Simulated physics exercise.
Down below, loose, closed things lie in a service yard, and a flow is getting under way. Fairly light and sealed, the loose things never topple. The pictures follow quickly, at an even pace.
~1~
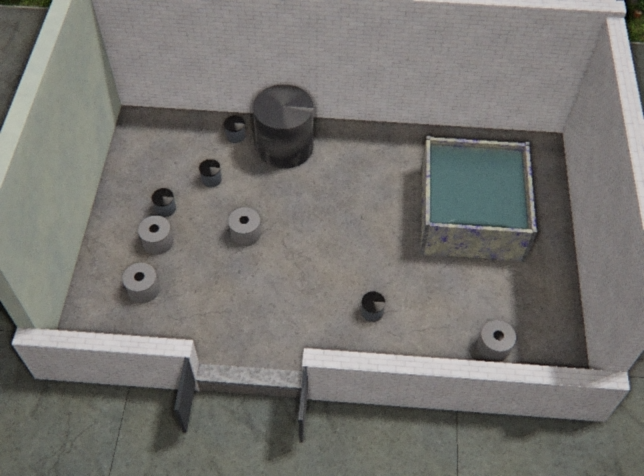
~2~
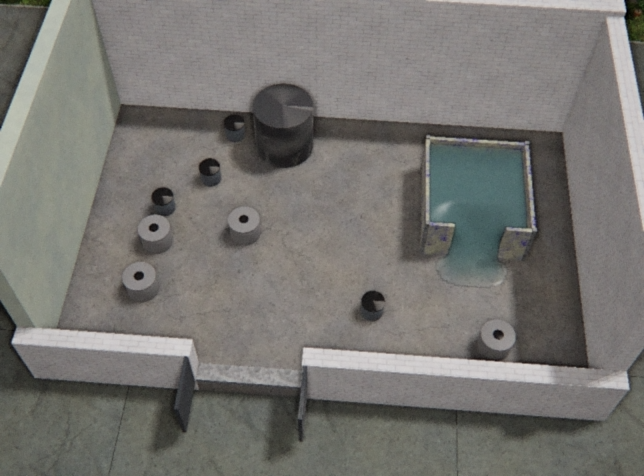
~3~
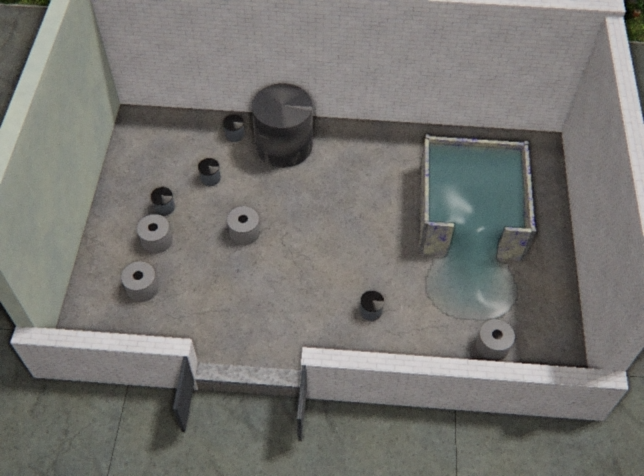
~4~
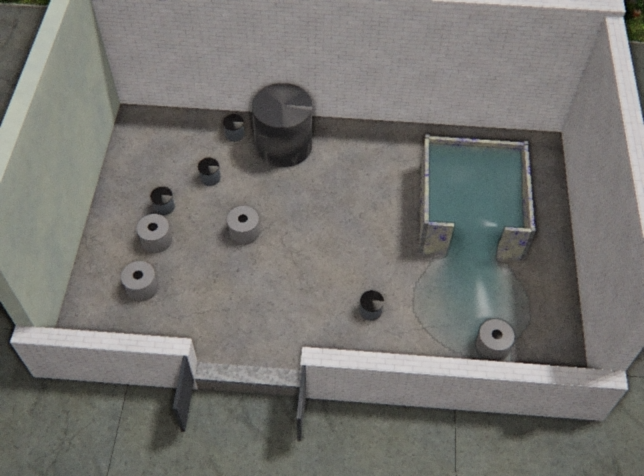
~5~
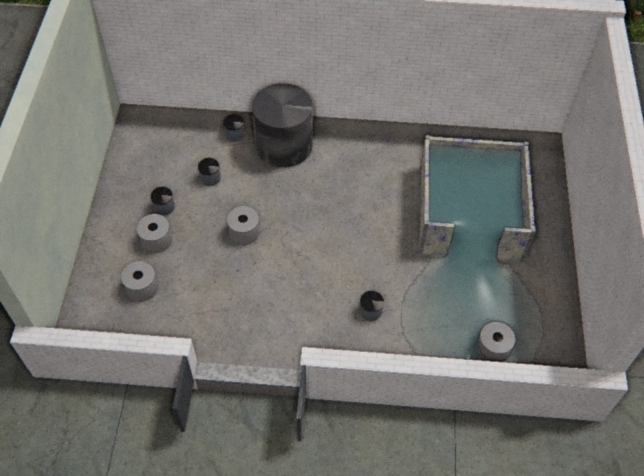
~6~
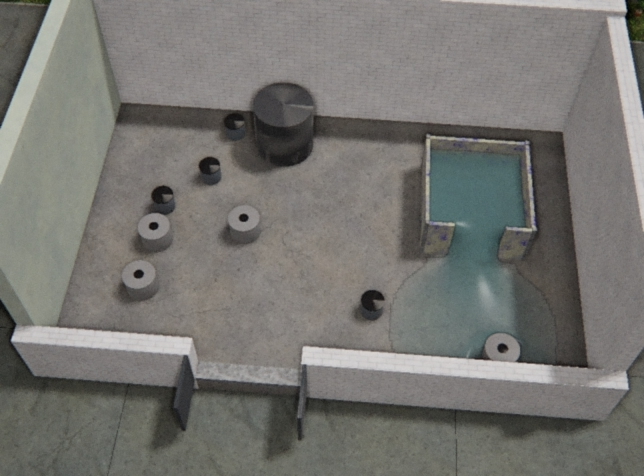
We see a walled yard with closed containers on the ground as water pours through a gap in a raised pool and spreads in a rounded sheet around the nearest pale tub, which shifts slightly toward the front wall.
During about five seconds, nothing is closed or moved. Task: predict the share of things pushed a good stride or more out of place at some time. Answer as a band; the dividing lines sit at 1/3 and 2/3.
Less than 1/3.
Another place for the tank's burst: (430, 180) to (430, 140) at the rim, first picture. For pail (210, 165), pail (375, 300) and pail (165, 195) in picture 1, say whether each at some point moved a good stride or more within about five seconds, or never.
One after another: Goes the distance, then never gets that far, then goes the distance.
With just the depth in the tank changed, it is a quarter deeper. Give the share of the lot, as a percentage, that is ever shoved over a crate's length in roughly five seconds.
I'd put it near 20 per cent of the loose things.
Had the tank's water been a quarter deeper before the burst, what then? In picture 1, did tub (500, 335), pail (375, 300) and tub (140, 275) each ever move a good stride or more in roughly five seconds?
Went the distance, went the distance, fell short.
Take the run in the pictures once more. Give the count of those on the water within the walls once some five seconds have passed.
Total: 1.
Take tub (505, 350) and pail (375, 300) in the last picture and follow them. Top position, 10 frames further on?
(572, 322) and (311, 297), about.
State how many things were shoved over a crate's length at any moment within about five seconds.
The count is 2.
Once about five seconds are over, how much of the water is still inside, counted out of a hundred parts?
Close to 96 per cent, I think.
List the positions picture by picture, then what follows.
The first picture shows a tub at (499, 335), on the bottom; a tub at (154, 228) rests on the ground; 0 of 8 have shifted.
The second picture shows a tub at (498, 335), on the bottom; a tub at (154, 228) rests on the ground; 0 of 8 have shifted.
The third picture shows a tub at (497, 334), on the bottom; a tub at (153, 227) rests on the ground; 0 of 8 have shifted.
The fourth picture shows a tub at (497, 334), on the bottom; a tub at (153, 227), on the bottom; 0 of 8 have shifted.
The fifth picture shows a tub at (498, 337) rests on the ground, close to its start; a tub at (153, 227) rests on the ground; 0 of 8 have shifted.
The sixth picture shows a tub at (503, 348) rests on the ground, close to its start; a tub at (154, 226), on the bottom; 1 of 8 have shifted.
A moment on, 0 of 8 are well off their spots; 1 afloat.
Next, 2 of 8 are well off their spots; 1 afloat.
Later, 2 of 8 are well off their spots; 1 afloat.
In the end, 2 of 8 are well off their spots, and 2 have been at some point; 1 afloat.
